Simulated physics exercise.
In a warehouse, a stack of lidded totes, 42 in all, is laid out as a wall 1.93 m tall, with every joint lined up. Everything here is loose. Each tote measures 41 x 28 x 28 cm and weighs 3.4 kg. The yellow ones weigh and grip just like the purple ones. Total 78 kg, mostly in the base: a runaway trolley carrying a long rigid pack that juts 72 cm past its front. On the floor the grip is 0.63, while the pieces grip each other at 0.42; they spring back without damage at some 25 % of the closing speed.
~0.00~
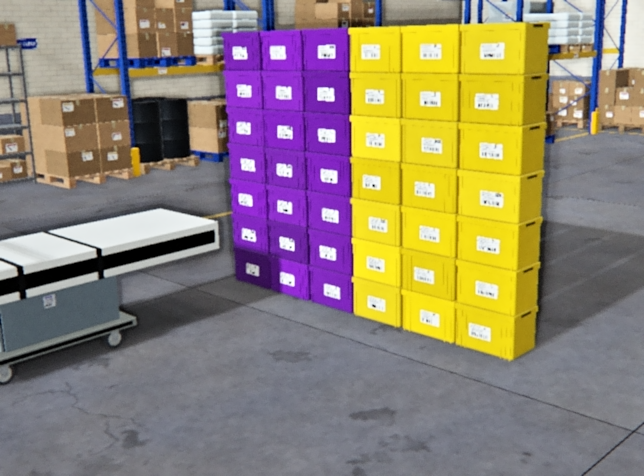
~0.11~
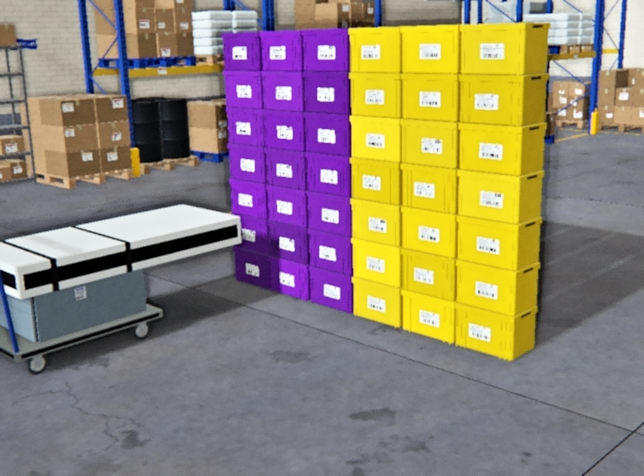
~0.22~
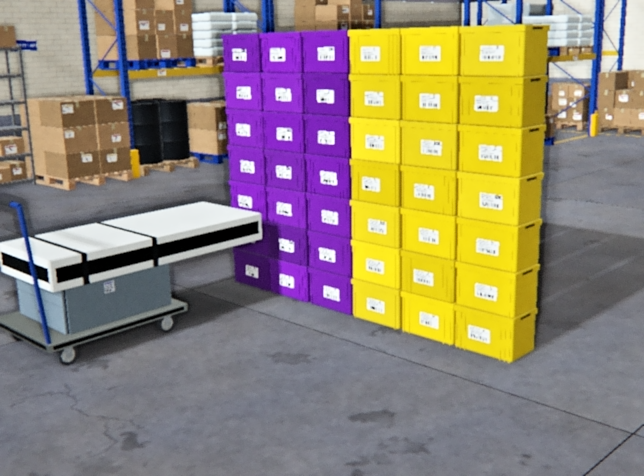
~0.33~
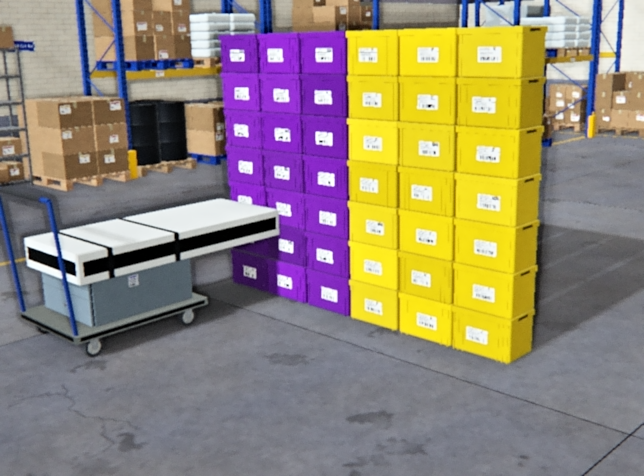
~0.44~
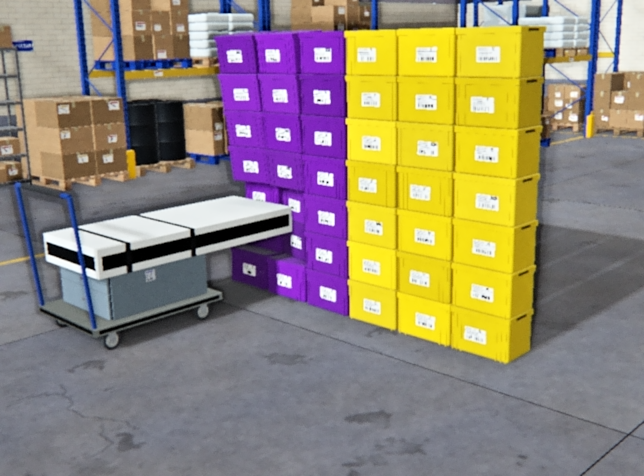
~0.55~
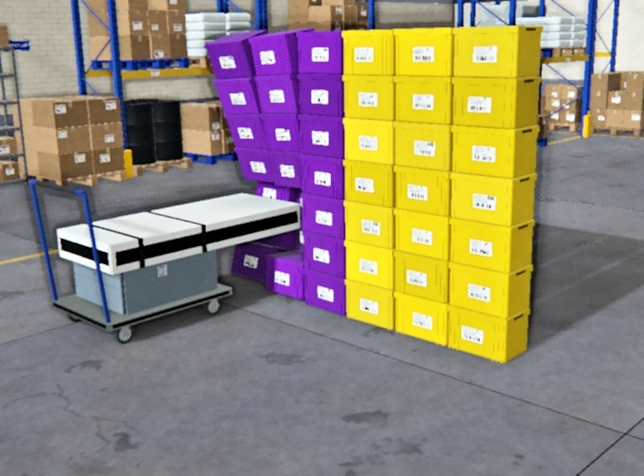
A loaded cart rolls right into a wall of totes, pushing and tilting the purple ones.
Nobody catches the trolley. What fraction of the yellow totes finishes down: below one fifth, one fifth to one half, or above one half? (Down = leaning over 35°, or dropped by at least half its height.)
The part that goes down will not reach a fifth.
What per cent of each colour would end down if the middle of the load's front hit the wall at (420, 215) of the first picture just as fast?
Then purple would be 0 per cent down and yellow 100 per cent.
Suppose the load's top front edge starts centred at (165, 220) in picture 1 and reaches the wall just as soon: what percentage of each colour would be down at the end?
You'd end up with purple at 60 per cent down and yellow at 0 per cent.
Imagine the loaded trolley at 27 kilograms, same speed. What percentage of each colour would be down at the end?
Result: Purple 60, yellow 0 %.
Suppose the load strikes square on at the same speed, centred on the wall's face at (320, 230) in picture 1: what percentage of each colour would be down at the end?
Purple 60 %, yellow 30 %.
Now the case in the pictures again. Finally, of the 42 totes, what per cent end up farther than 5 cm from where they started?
35 % shifted.
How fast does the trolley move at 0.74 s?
1.1 m/s.
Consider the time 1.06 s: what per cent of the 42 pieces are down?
30 %.
By 0.74 s, load 50 cm past the wall's line, still rolling; none of the 21 yellow totes down (6 of 42 in all colours); top yellow tote unmoved; top purple tote tilted 36°, 23 cm lower.
By 1.06 s, load 83 cm past the wall's line, still rolling; none of the 21 yellow totes down (13 of 42 in all colours); top yellow tote unmoved; top purple tote on its side.
By 1.62 s, load 1.18 m past the wall's line, still rolling; none of the 21 yellow totes down (13 of 42 in all colours); top yellow tote unmoved; top purple tote on its side.
When it is over (2.7 s), load 1.23 m past the wall's line, stopped; none of the 21 yellow totes down (13 of 42 in all colours); top yellow tote unmoved; top purple tote 1.65 m lower. That is 0 per cent. In pixels of the last frame, middles, top yellow tote near (381, 53), top purple tote near (25, 274).
